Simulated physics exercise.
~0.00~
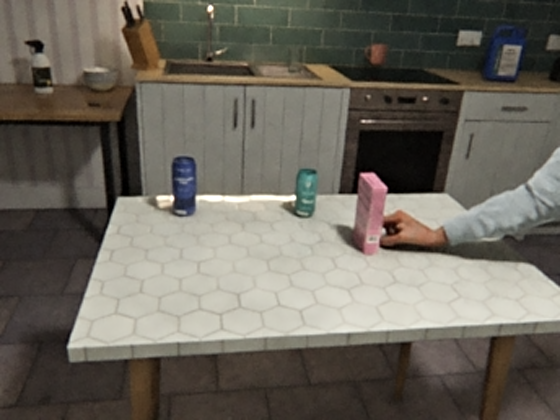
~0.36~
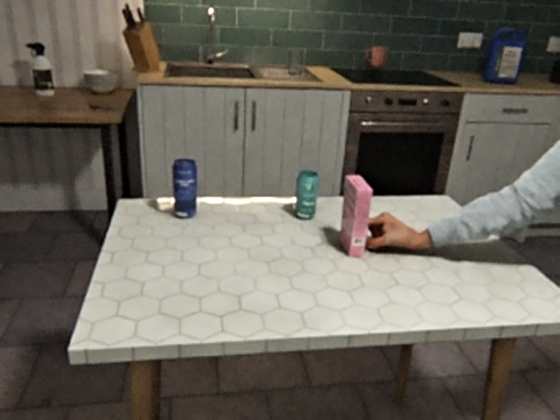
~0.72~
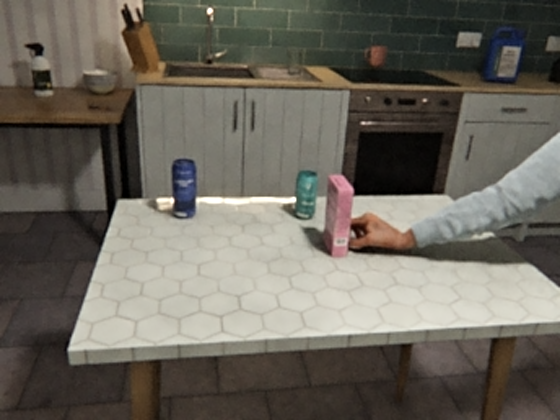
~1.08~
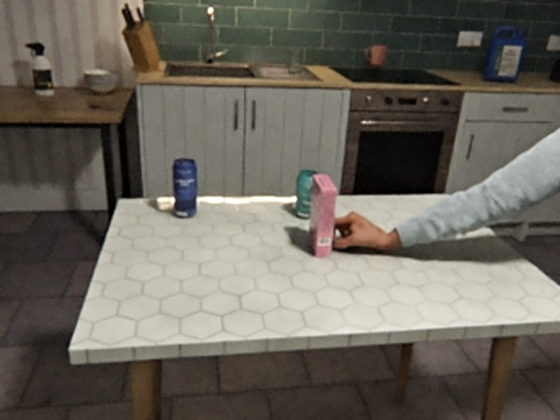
A bright pink packet stands upright toward the right of a white, hexagon-tiled table, with a hand in a pale blue sleeve reaching in from the right to touch it. The slightly swaying view faces a kitchen with green wall tiles, grey cupboards and an oven. A blue can stands on the left of the table and a turquoise can near the middle. The hand pushes the packet left in small, steady steps, while both cans stay put. At the end the packet is still upright, partly hiding the turquoise can, with the hand beside it.
